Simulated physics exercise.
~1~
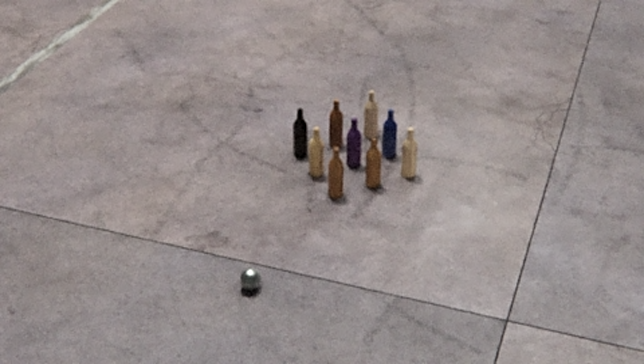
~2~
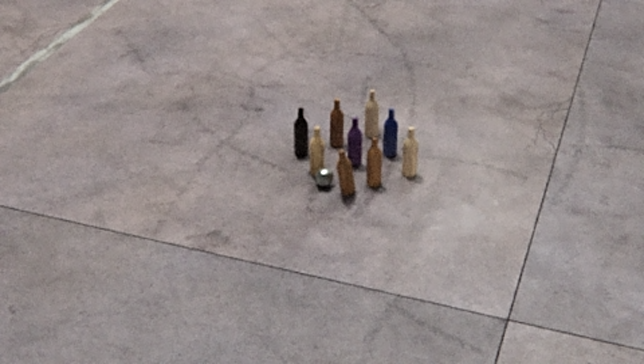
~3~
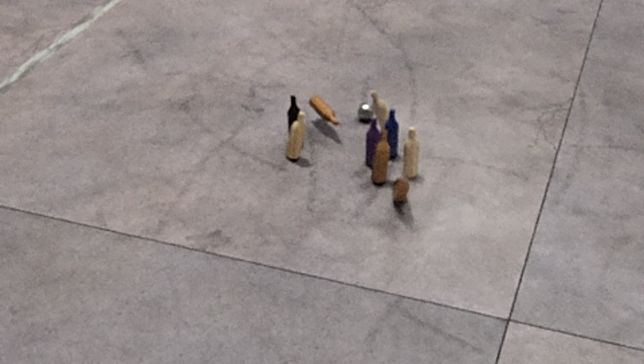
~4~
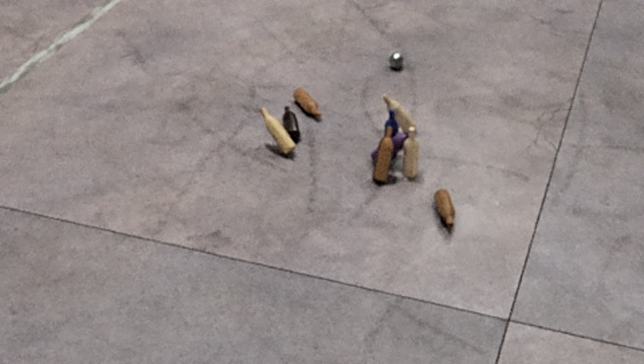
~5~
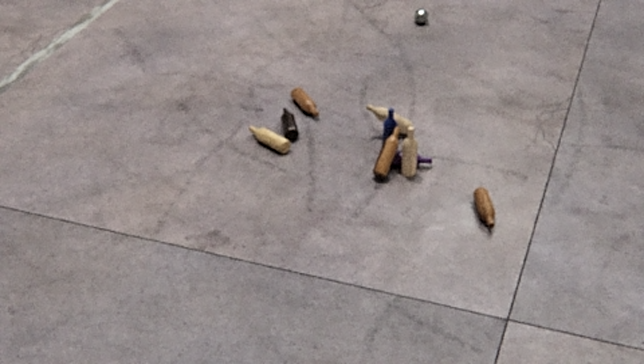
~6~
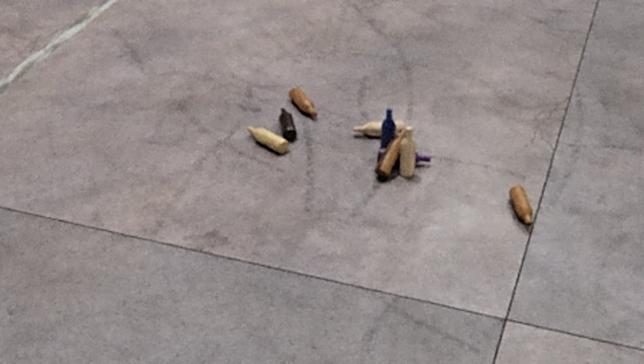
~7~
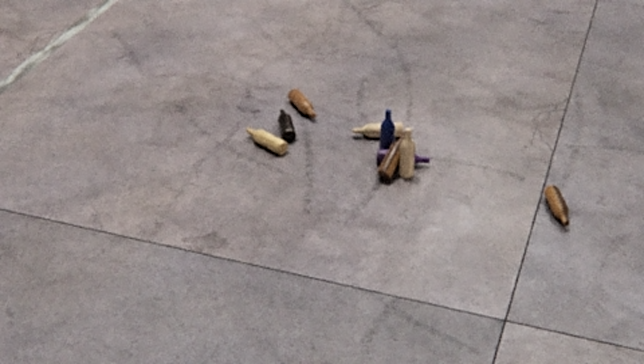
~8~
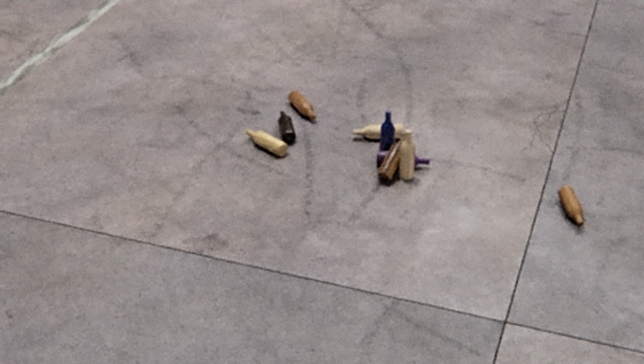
Bottle-shaped skittles on a concrete floor scattering as a steel ball rolls through and away, most toppling, a brown one rolling right, the blue still upright.
